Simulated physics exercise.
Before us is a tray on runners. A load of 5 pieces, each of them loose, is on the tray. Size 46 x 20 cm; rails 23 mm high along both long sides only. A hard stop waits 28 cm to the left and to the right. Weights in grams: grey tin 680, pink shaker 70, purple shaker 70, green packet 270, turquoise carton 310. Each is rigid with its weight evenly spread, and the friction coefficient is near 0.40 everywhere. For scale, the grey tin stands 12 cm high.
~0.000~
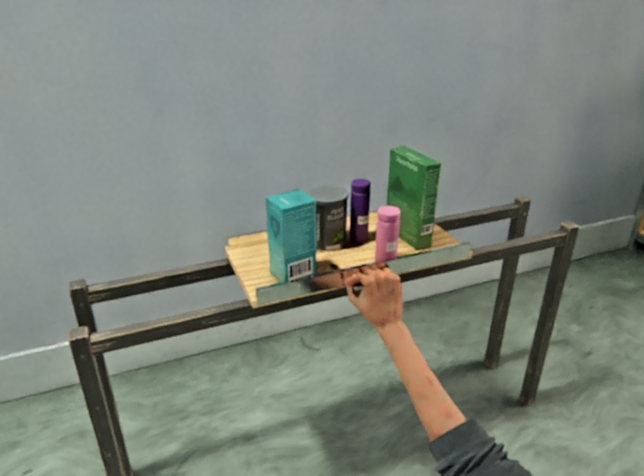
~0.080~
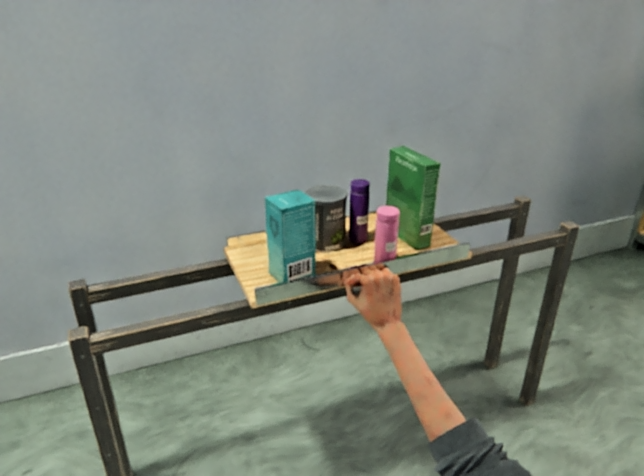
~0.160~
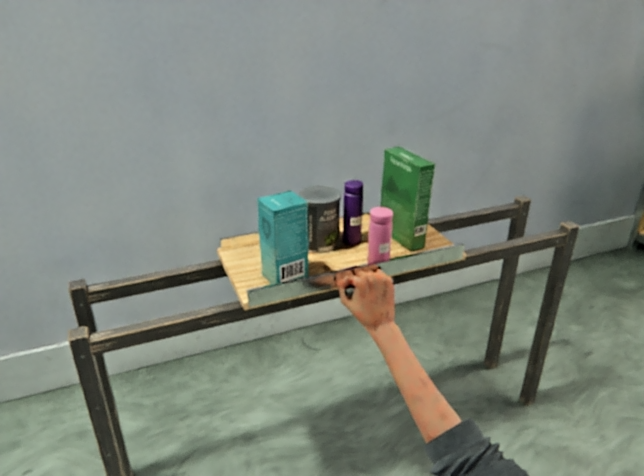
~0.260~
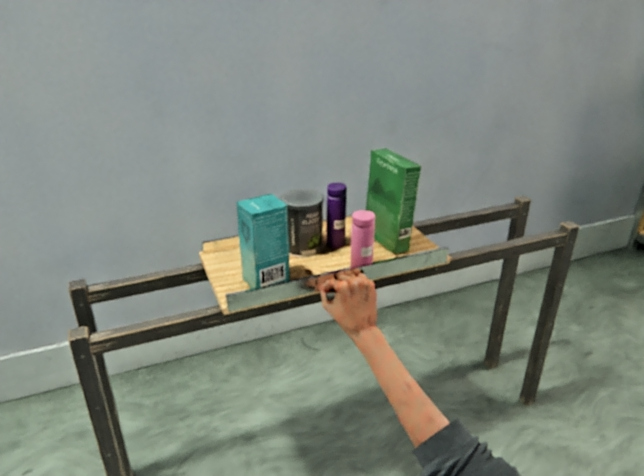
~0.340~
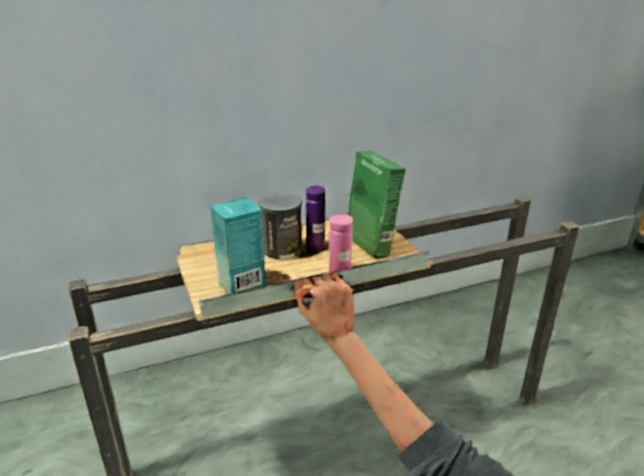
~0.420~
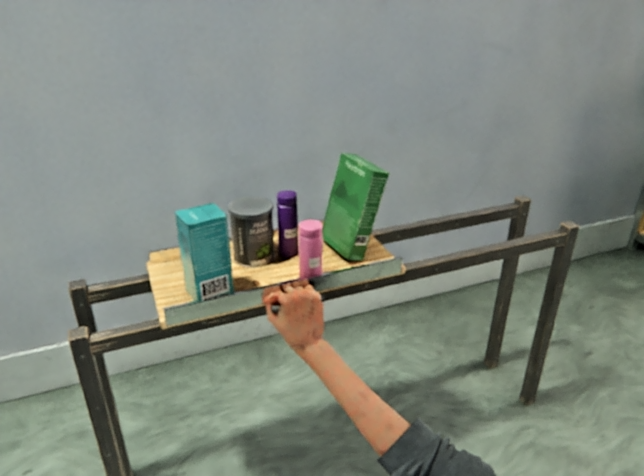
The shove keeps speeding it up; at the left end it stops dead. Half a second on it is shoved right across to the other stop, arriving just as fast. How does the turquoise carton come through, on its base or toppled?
The turquoise carton falls over.
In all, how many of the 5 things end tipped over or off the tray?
4 of them.
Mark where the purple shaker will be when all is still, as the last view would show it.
Around (476, 220).
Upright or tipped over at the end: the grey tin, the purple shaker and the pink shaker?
The grey tin stays upright; the purple shaker falls over; the pink shaker topples.
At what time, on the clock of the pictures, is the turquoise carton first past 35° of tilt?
At about 0.8 s.
After 0.72 s, tray moved 28 cm left; turquoise carton now off the tray; green packet on its side; pink shaker 47° off upright.
After 1.62 s, tray moved 11 cm left; pink shaker on its side; purple shaker on its side; green packet on its side.
After 2.22 s, tray moved 28 cm right; green packet now off the tray; purple shaker on its side; pink shaker on its side.
In the end (2.8 s), off the tray and tipped over, green packet and turquoise carton; toppled on the tray, pink shaker and purple shaker; the last one under 5 cm from the start.
